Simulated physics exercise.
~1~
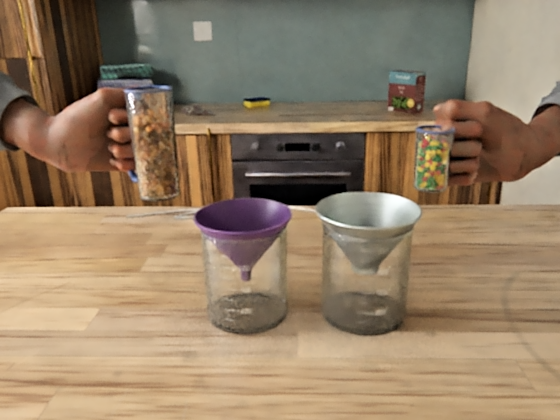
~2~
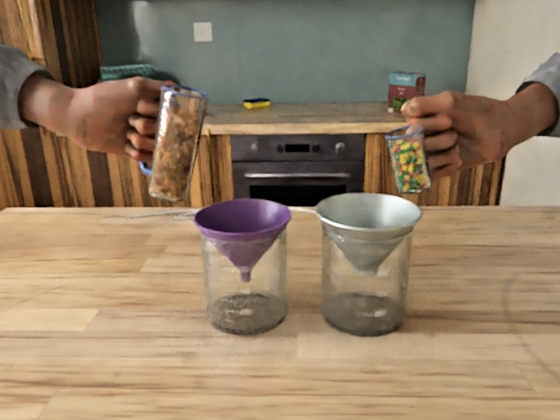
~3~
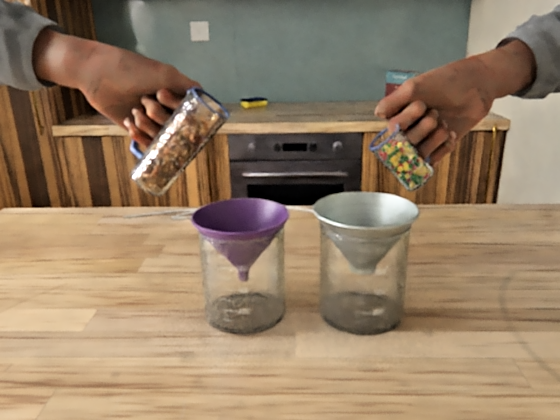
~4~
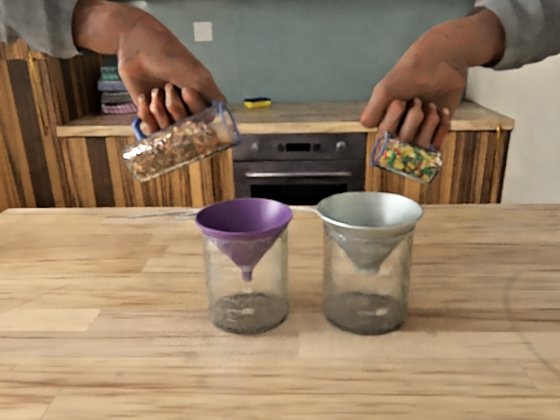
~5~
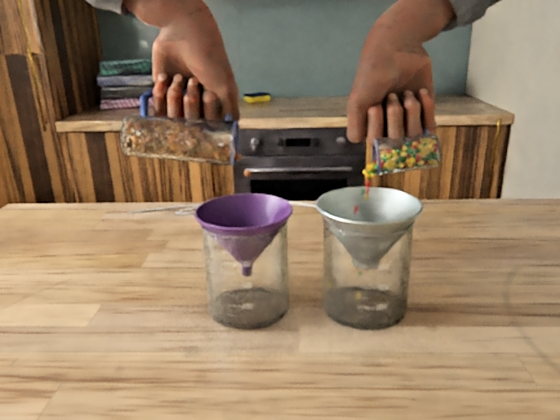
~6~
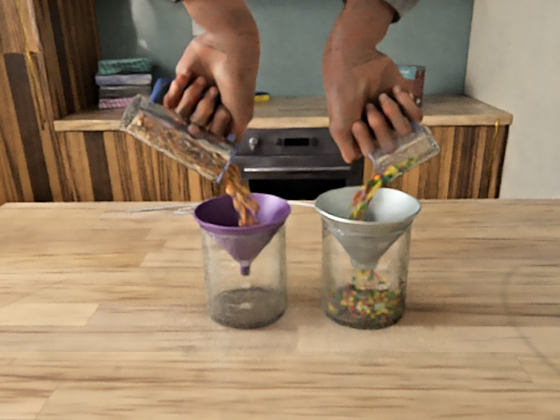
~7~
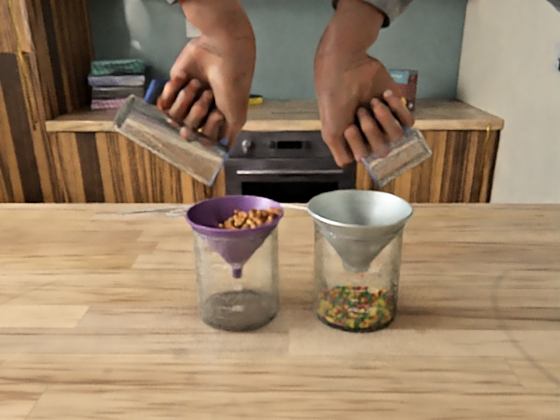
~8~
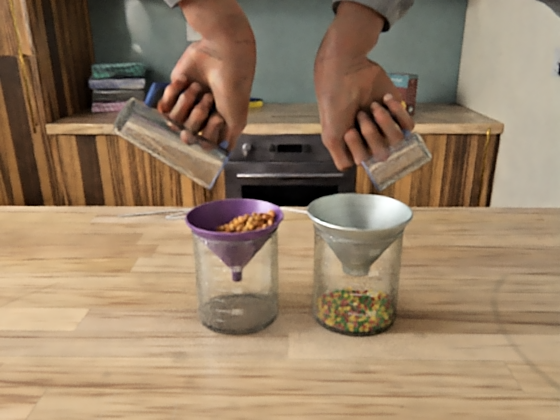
In a kitchen, two hands tip cups into funnels; the left clogs, the right empties.
